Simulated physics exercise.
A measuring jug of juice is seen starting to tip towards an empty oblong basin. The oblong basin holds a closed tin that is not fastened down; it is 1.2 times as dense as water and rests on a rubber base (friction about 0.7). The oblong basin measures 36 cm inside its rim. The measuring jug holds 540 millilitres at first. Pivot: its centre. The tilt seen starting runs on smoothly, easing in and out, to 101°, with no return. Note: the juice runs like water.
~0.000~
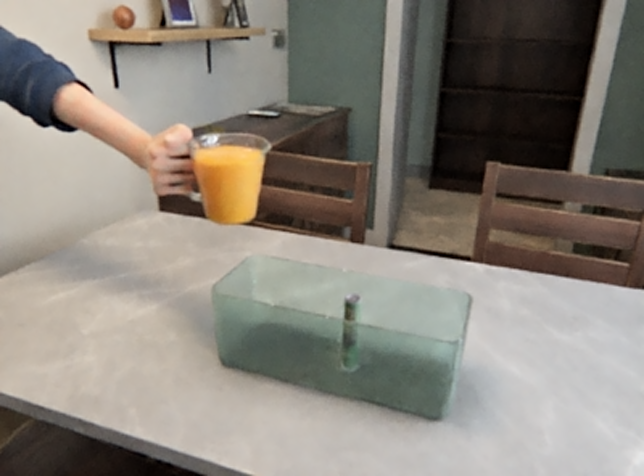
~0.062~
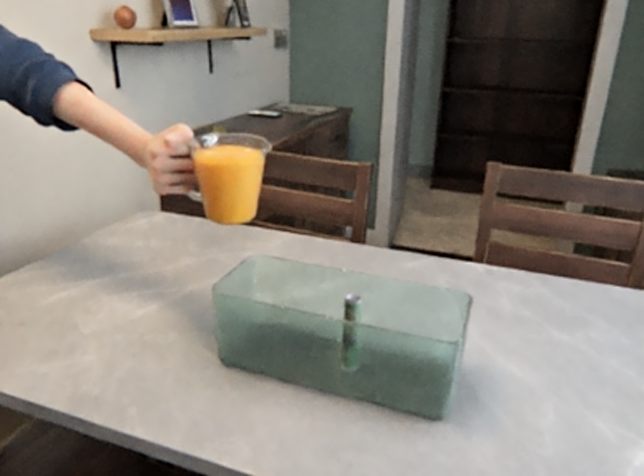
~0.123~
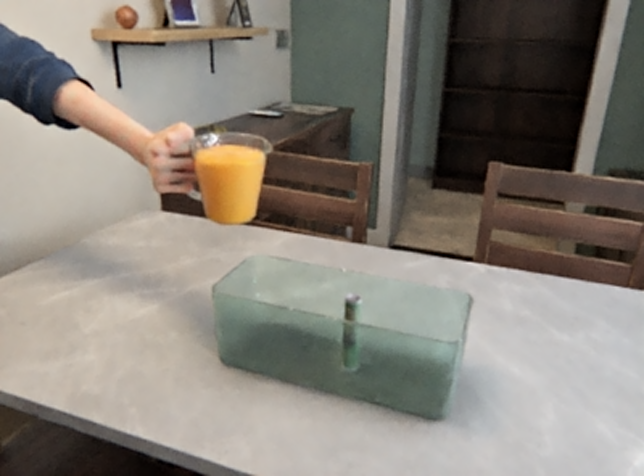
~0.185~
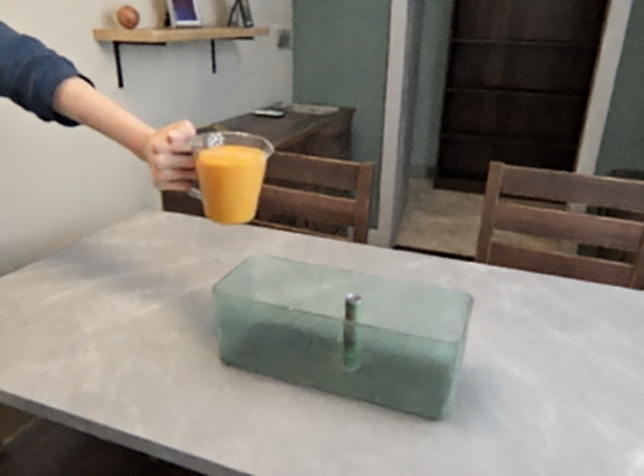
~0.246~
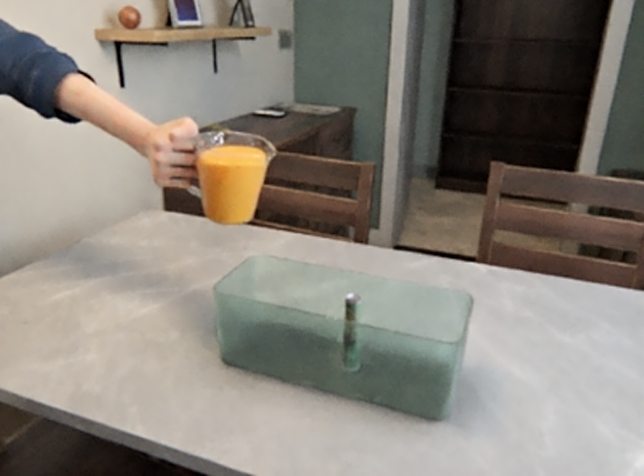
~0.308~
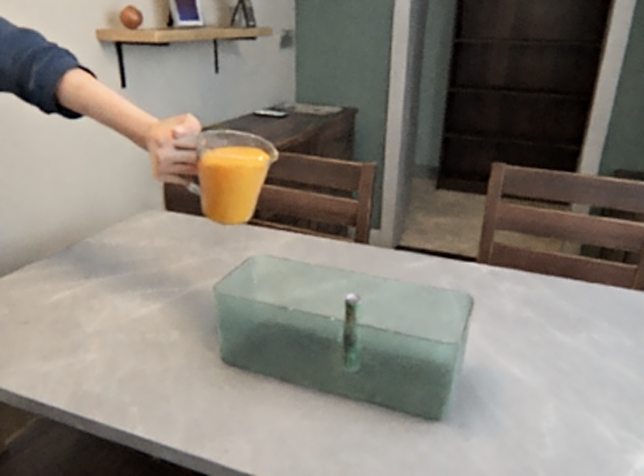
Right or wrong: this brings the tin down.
Wrong, the tin stays up.
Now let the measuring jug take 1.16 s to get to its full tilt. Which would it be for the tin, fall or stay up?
It stays steady, then.
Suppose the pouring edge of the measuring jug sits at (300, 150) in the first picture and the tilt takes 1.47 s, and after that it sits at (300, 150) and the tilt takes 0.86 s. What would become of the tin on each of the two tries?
Try 1: Tipped over; try 2: Tipped over.
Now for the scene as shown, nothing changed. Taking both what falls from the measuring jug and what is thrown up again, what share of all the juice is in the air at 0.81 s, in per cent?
Some 16 per cent.
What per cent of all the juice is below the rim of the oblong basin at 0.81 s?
I reckon close to 7 percent of it.
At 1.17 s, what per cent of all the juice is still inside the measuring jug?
About 22 percent.
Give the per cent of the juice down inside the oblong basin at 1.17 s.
Reading: Approx. 58 %.
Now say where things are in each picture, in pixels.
In the first picture, it leans 0°; its right rim is at (269, 148); the juice meets the walls at (200, 150) and (262, 157); the oblong basin's rim runs from (231, 272) to (468, 318); the tin's top is at (353, 301).
In the second picture, it leans 0°; its right rim is at (270, 148); the juice meets the walls at (201, 150) and (262, 157).
In the third picture, it leans 2°; its right rim is at (271, 149); the juice meets the walls at (202, 149) and (263, 157).
In the fourth picture, it leans 4°; its right rim is at (272, 151); the juice meets the walls at (203, 150) and (264, 158).
In the fifth picture, it leans 7°; its right rim is at (274, 154); the juice meets the walls at (206, 150) and (267, 159).
In the sixth picture, it leans 11°; its right rim is at (276, 158); the juice meets the walls at (207, 151) and (270, 159).
After 0.81 s the tilt is 58° and 76 per cent is still to pour; the tin stands where it began.
After 1.17 s the tilt is 91° and 23 per cent is still to pour; the tin stands where it began.
After 1.55 s the tilt is 101° and 0 per cent is still to pour; the tin stands where it began.
After 1.97 s the tilt is 101° and 0 per cent is still to pour; the tin stands where it began.
In the end the tin stands where it began.
